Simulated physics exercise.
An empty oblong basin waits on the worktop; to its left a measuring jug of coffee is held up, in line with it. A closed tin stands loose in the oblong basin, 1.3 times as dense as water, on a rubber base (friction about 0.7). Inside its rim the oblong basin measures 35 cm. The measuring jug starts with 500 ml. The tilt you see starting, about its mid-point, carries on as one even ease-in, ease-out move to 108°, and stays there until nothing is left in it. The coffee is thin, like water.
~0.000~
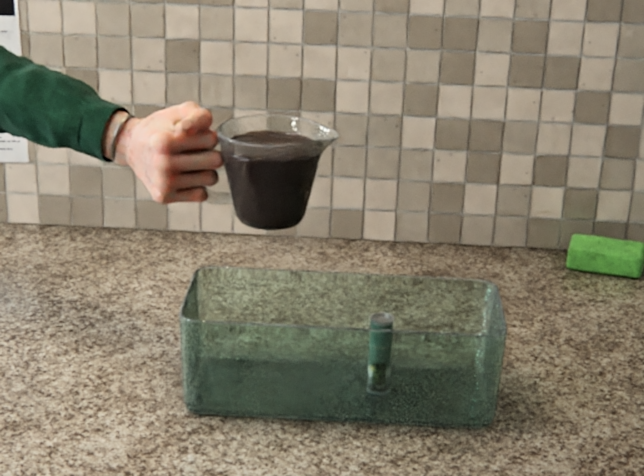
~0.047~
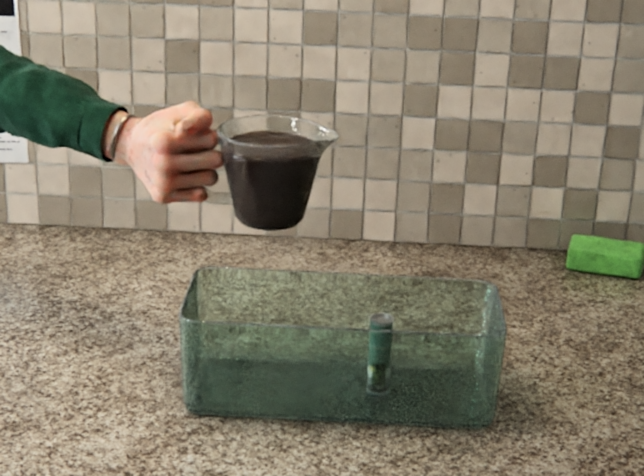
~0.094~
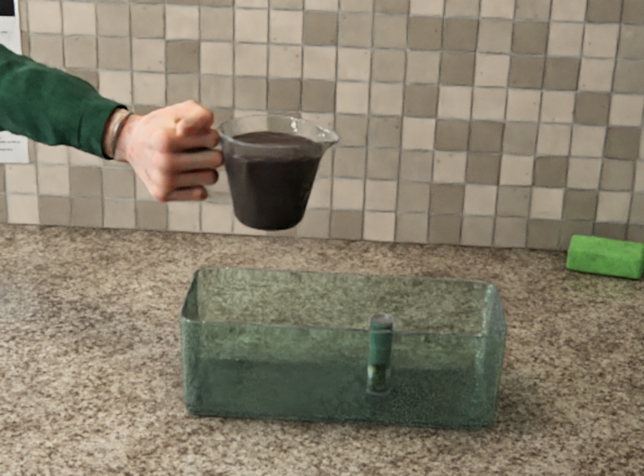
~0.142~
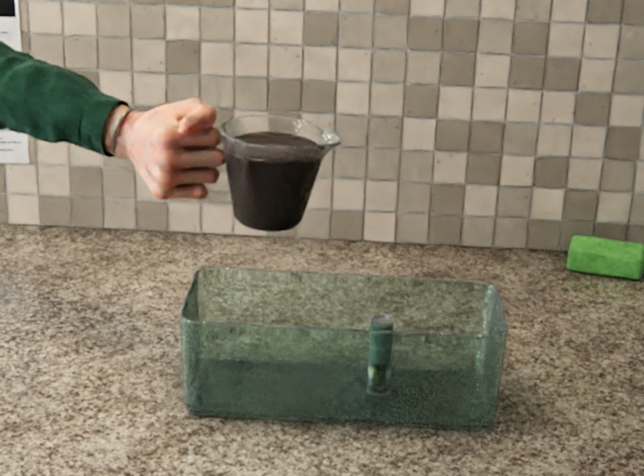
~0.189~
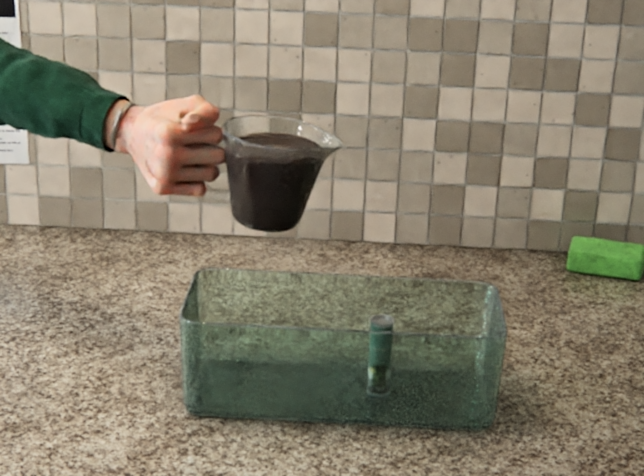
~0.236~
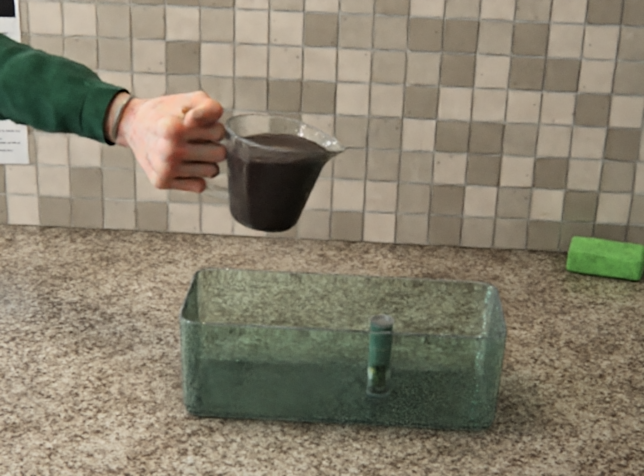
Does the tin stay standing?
It falls.
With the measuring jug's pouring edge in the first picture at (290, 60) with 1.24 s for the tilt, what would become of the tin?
Then it falls.
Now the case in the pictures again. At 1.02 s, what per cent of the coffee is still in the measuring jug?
Some 10 per cent.
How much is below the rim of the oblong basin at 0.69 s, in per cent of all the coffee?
About 10 per cent.
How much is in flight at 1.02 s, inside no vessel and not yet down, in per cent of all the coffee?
Near 14 in a hundred.
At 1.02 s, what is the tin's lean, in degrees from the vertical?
It is at some 0°.
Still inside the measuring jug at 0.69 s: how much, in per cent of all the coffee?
Some 68 per cent.
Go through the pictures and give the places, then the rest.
In the first picture, tilt 0°; pouring edge (339, 135); surface from (224, 140) to (322, 145); the oblong basin's rim runs from (188, 293) to (501, 309); the tin's top is at (382, 321).
In the second picture, tilt 0°; pouring edge (339, 136); surface from (224, 140) to (321, 145).
In the third picture, tilt 2°; pouring edge (340, 138); surface from (226, 141) to (322, 146).
In the fourth picture, tilt 3°; pouring edge (342, 140); surface from (227, 142) to (324, 147).
In the fifth picture, tilt 6°; pouring edge (343, 144); surface from (228, 142) to (326, 149).
In the sixth picture, tilt 9°; pouring edge (345, 148); surface from (230, 143) to (330, 150).
Then, 0.69 s in, the tilt is 63° and 68 per cent is still to pour; the tin stands where it began.
Then, 1.02 s in, the tilt is 100° and 10 per cent is still to pour; the tin stands where it began.
Then, 1.36 s in, the tilt is 108° and 0 per cent is still to pour; the tin lies on its side.
Then, 1.74 s in, the tilt is 108° and 0 per cent is still to pour; the tin lies on its side.
Finally, the tin lies on its side.
